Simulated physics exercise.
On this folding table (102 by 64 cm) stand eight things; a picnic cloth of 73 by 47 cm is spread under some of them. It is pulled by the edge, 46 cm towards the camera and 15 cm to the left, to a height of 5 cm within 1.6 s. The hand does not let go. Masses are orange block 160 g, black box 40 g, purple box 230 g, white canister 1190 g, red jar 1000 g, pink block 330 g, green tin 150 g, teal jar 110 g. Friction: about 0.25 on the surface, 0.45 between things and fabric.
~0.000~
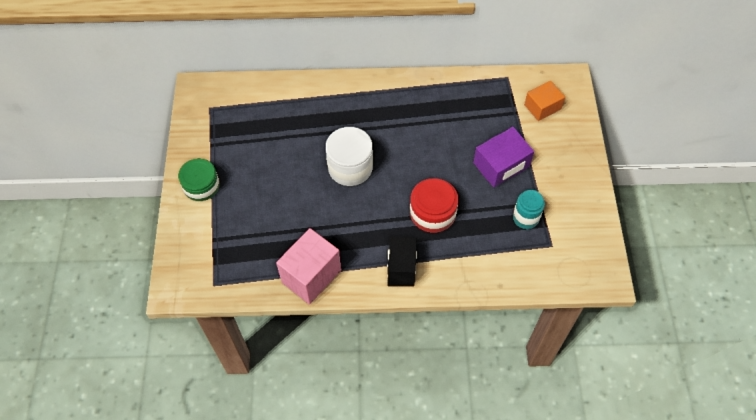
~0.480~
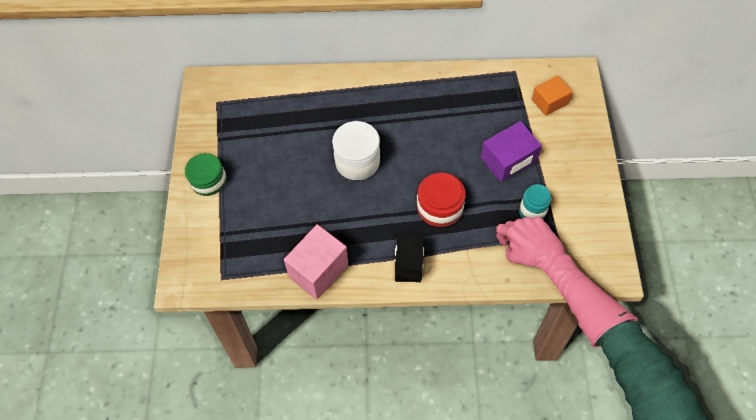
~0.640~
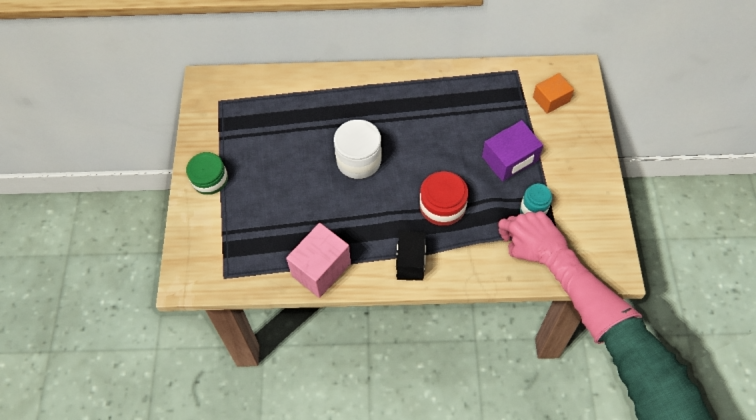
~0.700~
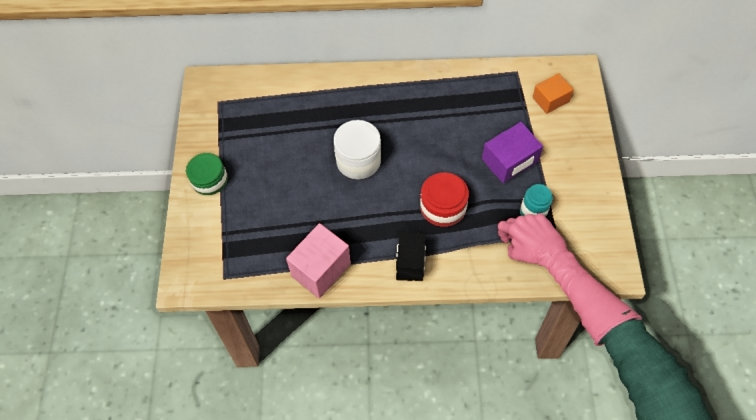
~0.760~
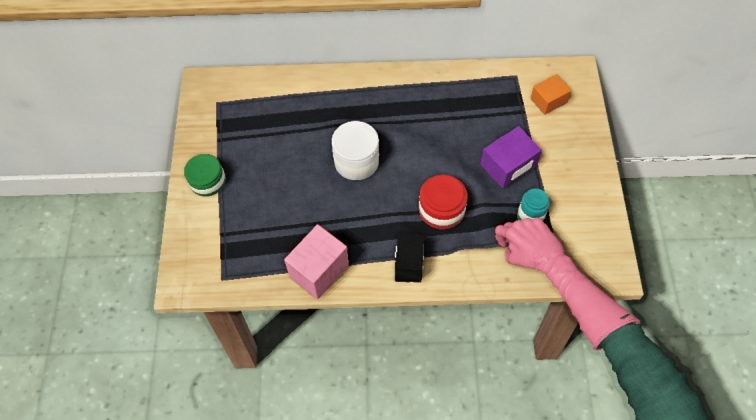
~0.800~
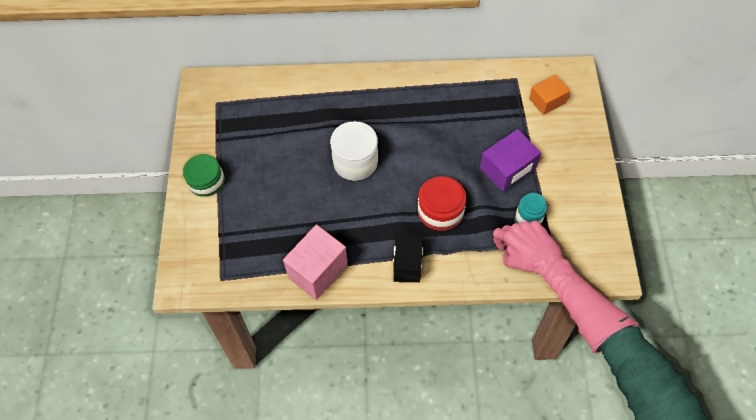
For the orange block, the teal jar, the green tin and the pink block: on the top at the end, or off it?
Result: Orange block keeps to the top, teal jar goes over the edge, green tin stays on, pink block goes over the edge.
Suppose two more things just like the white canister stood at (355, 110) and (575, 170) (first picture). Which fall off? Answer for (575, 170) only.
There: Remains.
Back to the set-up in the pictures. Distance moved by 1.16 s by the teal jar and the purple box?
Teal jar 15 cm, purple box 15 cm.
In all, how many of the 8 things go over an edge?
6 of them.
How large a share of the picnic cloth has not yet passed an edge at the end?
About 0 per cent.
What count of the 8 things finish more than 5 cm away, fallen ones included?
That makes 6.
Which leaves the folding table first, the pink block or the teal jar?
First goes the teal one.
After 1.2 s, 100 % of the picnic cloth is still over the top; teal jar 15 cm off its start, green tin 4 cm off its start, pink block 3 cm off its start.
After 1.5 s, 80 % of the picnic cloth is still over the top; teal jar over the edge, pink block 5 cm off its start, green tin 4 cm off its start.
After 1.9 s, 35 % of the picnic cloth is still over the top; teal jar over the edge, pink block on its side, 17 cm off its start at (296, 352), green tin 4 cm off its start at (216, 157).
After 2.2 s, 0 % of the picnic cloth is still over the top; teal jar over the edge, pink block over the edge, green tin 4 cm off its start.
After 3.8 s, 0 % of the picnic cloth is still over the top; teal jar over the edge, pink block over the edge, green tin 4 cm off its start at (216, 157), orange block 0 cm off its start at (551, 88).
